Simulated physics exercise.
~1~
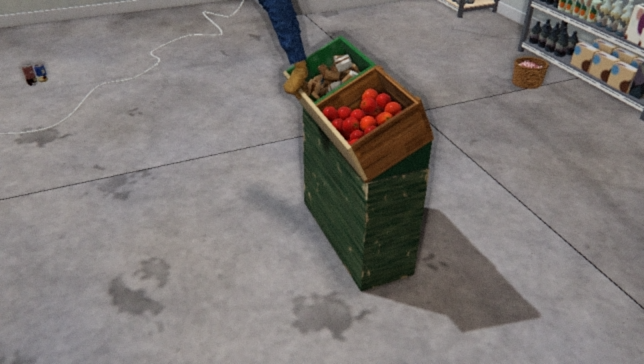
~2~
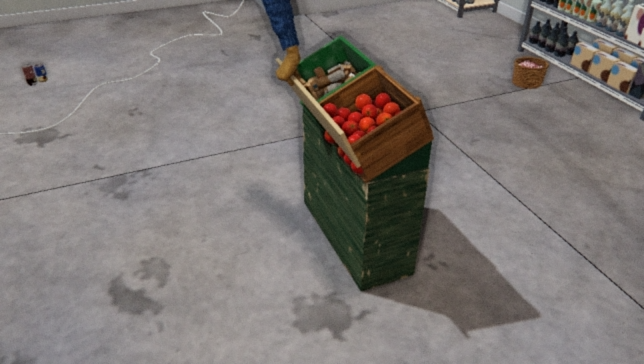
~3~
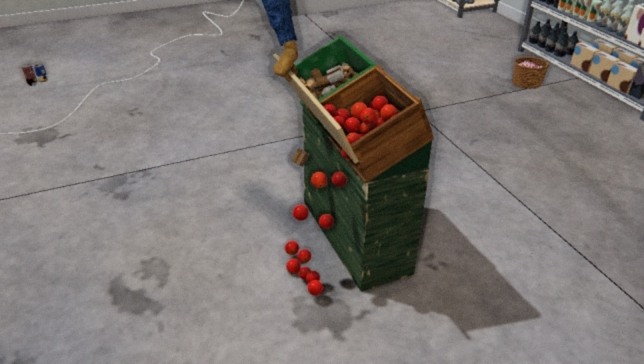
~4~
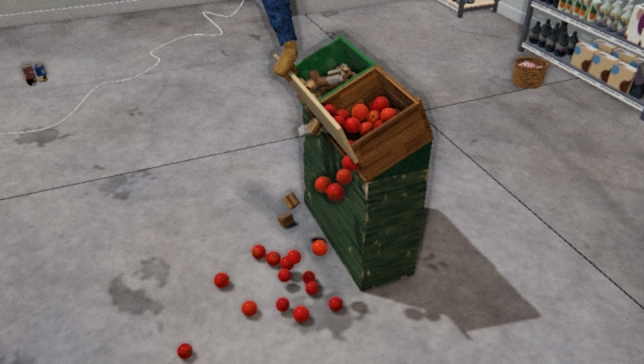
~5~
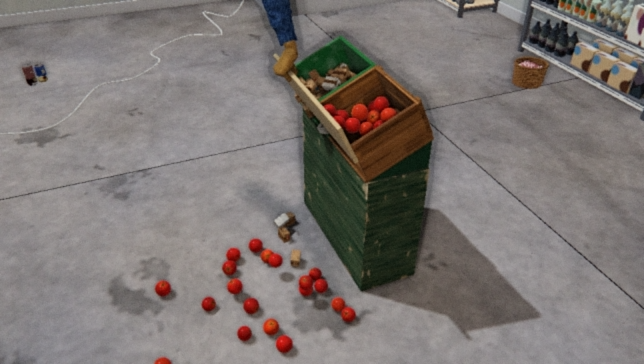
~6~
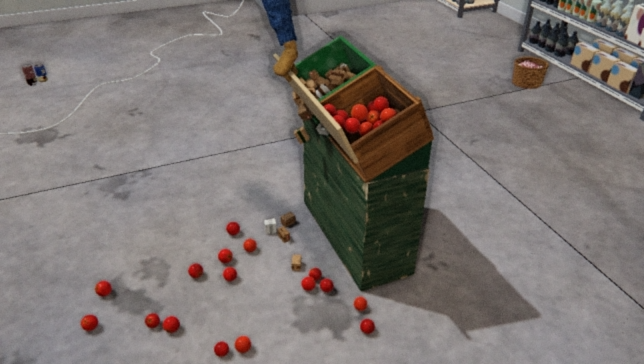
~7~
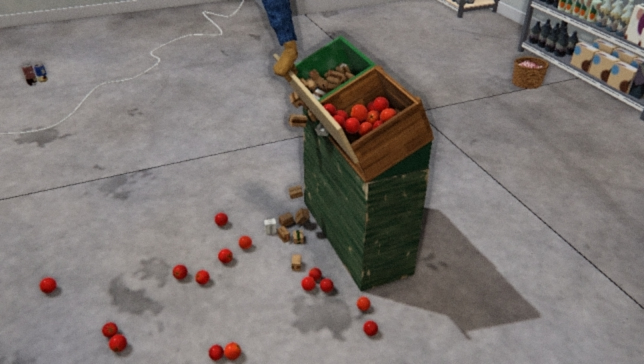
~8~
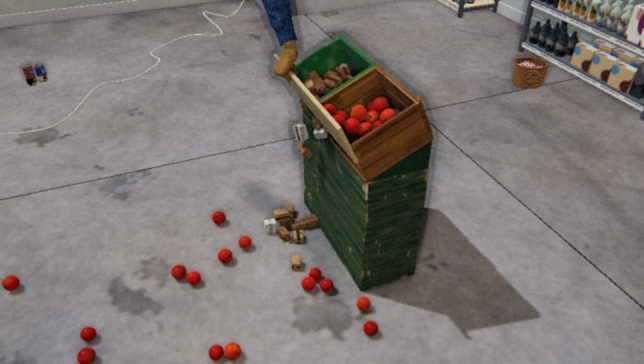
Bright red tomatoes fill a wooden bin beside a green bin of small brown and pale parcels, both tilted down to the left on a tall green plank stand. The view looks down on a grey, stained concrete floor, with a person's blue-clad leg and tan boot behind and shelves at upper right. The gate along the bins' lower edge shifts slightly up, and tomatoes pour over the left side, bouncing and rolling leftward. A few parcels follow, dropping near the stand's base. Finally, tomatoes lie scattered, one still rolling at far left, many remain in their bin, and parcels are still falling.
